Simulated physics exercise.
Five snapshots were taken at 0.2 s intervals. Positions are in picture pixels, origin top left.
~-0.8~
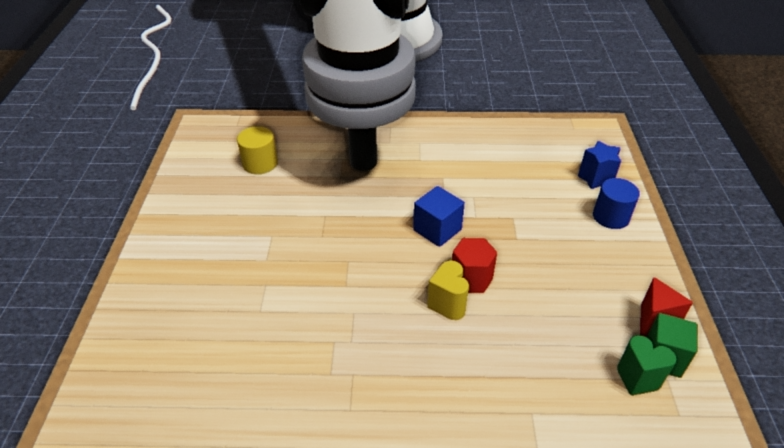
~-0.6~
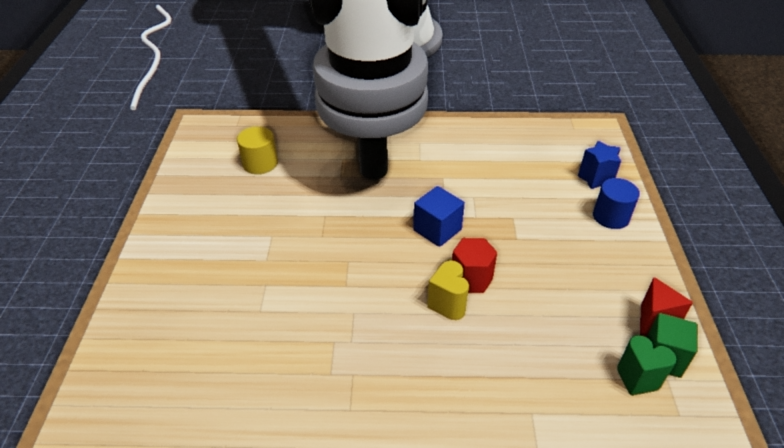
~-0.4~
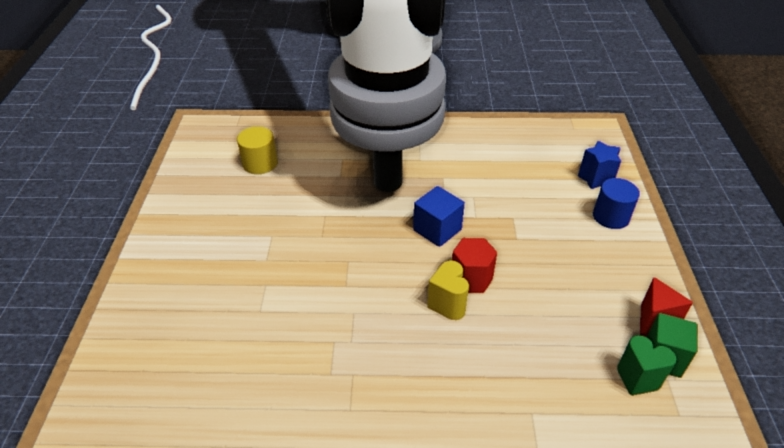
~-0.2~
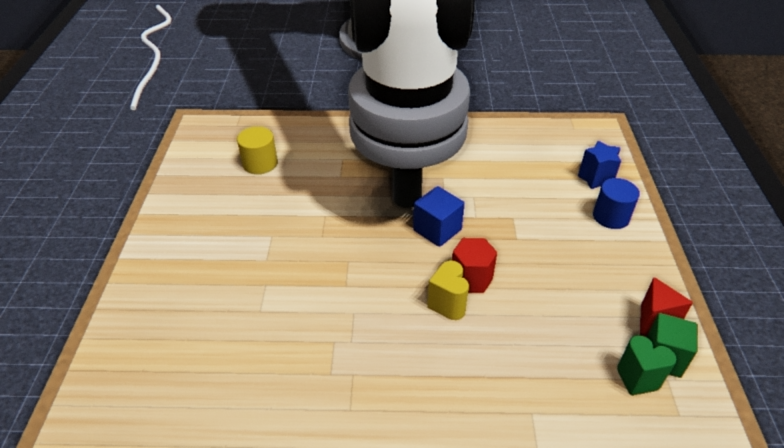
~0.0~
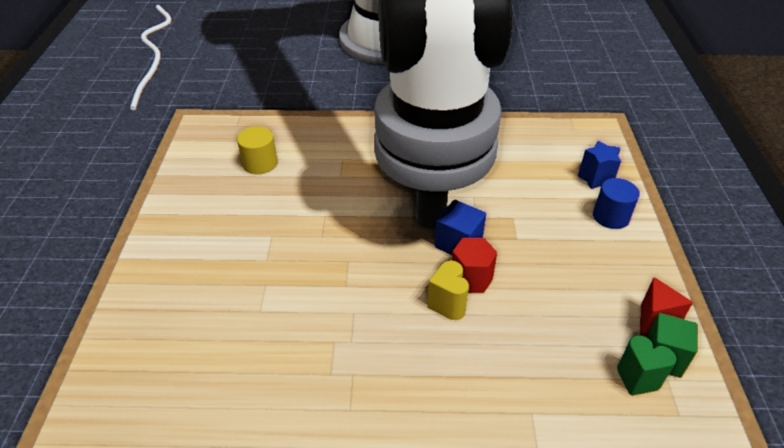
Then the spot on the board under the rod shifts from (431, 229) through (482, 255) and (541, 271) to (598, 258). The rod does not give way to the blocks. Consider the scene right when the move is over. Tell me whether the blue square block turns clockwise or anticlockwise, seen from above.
Looking down on the board, it turns clockwise.
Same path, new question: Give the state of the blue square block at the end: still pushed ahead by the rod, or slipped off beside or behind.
I think it loses its spot in front.
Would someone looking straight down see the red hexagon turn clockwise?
Answer: Yes.
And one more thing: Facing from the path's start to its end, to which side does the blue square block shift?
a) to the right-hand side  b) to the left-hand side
The answer is a.
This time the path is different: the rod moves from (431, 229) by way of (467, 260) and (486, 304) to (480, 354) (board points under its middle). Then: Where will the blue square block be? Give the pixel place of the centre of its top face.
Its top centre is at about (516, 239).
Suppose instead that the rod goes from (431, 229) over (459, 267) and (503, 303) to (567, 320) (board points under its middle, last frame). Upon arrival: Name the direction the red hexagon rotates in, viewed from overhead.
It is turned clockwise.
What follows on the original path. One third of the way, rod at (484, 244); blue square block at (520, 241); red hexagon at (481, 257), turned 30° clockwise.
Two thirds of the way, rod at (544, 261); blue square block at (581, 264), turned 20° clockwise; red hexagon at (481, 258), turned 30° clockwise.
At the end, rod at (601, 248); blue square block at (591, 267), turned 35° clockwise; red hexagon at (481, 258), turned 30° clockwise; blue round block not moved.
